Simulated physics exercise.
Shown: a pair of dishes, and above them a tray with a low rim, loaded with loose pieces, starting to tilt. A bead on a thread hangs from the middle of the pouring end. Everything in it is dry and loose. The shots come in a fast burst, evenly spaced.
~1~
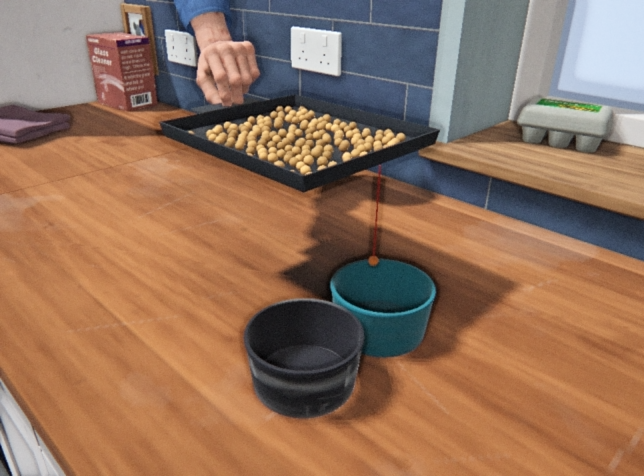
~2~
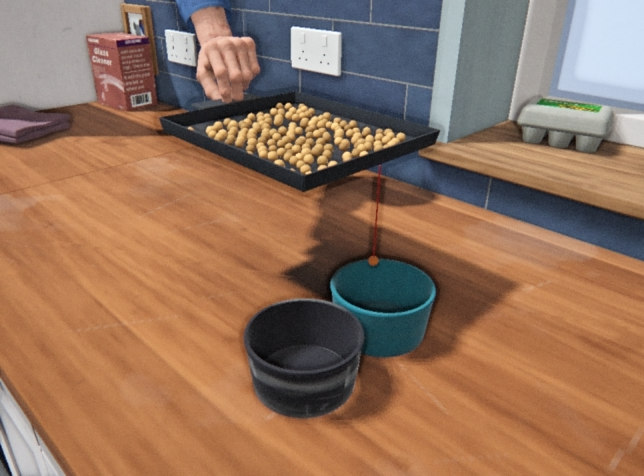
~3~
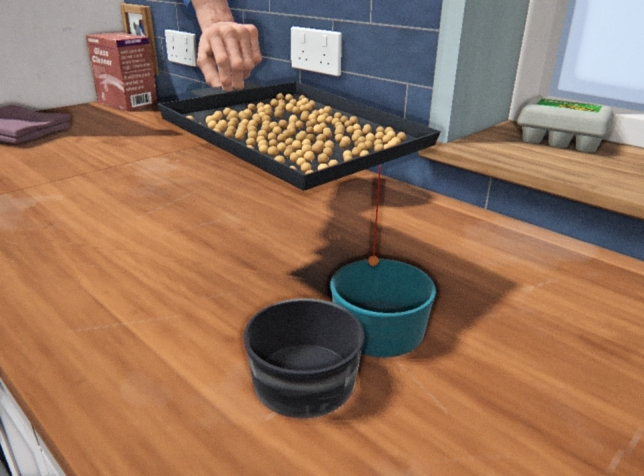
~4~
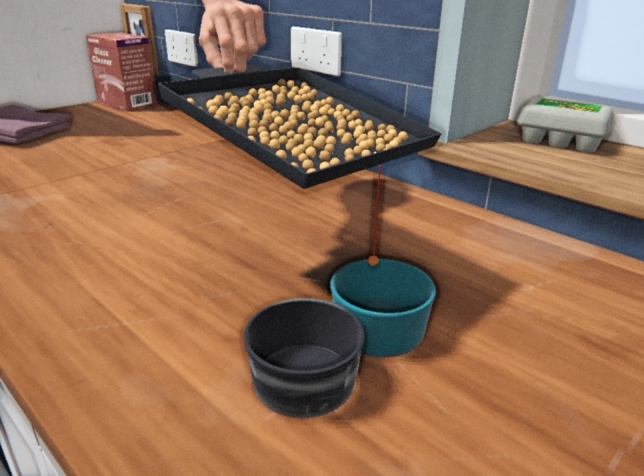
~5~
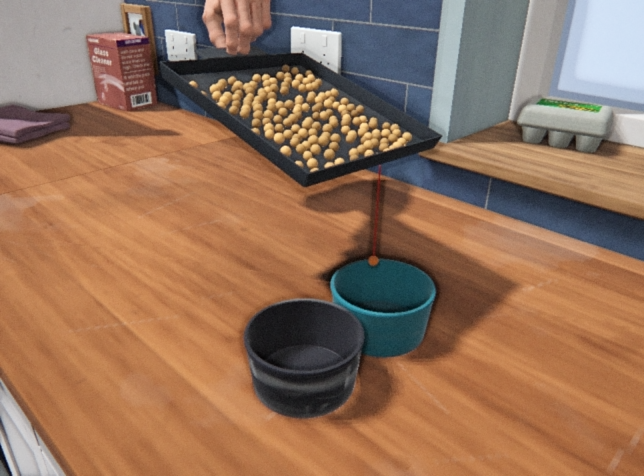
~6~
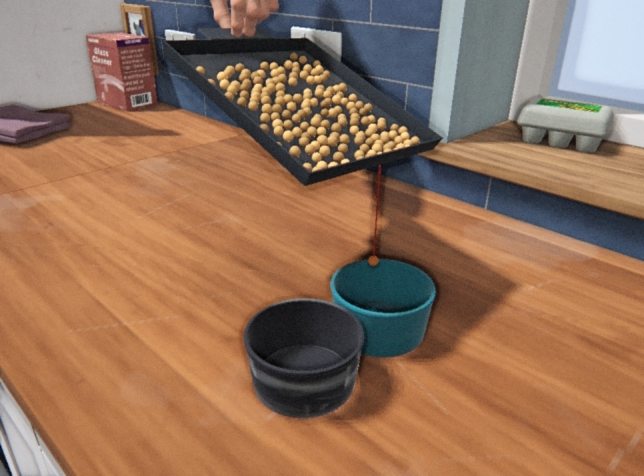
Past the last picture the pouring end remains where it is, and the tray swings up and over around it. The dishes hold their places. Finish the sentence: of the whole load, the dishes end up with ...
... less than half.
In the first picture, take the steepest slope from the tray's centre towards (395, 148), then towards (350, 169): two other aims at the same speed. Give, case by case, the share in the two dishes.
Shares, approx.: 0 %, then 80 %.
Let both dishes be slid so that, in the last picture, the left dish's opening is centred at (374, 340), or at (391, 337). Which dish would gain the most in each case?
First place: The rightmost one; second place: The rightmost one.
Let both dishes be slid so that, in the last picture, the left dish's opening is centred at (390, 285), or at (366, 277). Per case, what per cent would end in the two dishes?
80 %, then 50 %.
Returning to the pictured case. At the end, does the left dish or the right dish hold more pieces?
The one to the right.
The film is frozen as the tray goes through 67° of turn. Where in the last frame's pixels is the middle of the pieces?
In the last view, the load is centred close to (392, 142).
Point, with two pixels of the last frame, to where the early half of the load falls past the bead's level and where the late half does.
First around (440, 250), afterwards around (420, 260).
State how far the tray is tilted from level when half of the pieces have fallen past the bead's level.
A tilt of roughly 100°.
Shortly afterwards, tray tipped steeply; the bulk on the tray; only a few in the right dish; only a few outside both; a little in the air.
Next, tray tipped past a quarter turn; a little on the tray; near a quarter in the right dish; near a third outside both; near a third in the air.
Some moments later, tray tipped past a quarter turn; near a third in the right dish; near two thirds outside both.
In the end, tray tipped past a quarter turn; none at all in the left dish; near a third in the right dish; near two thirds outside both.
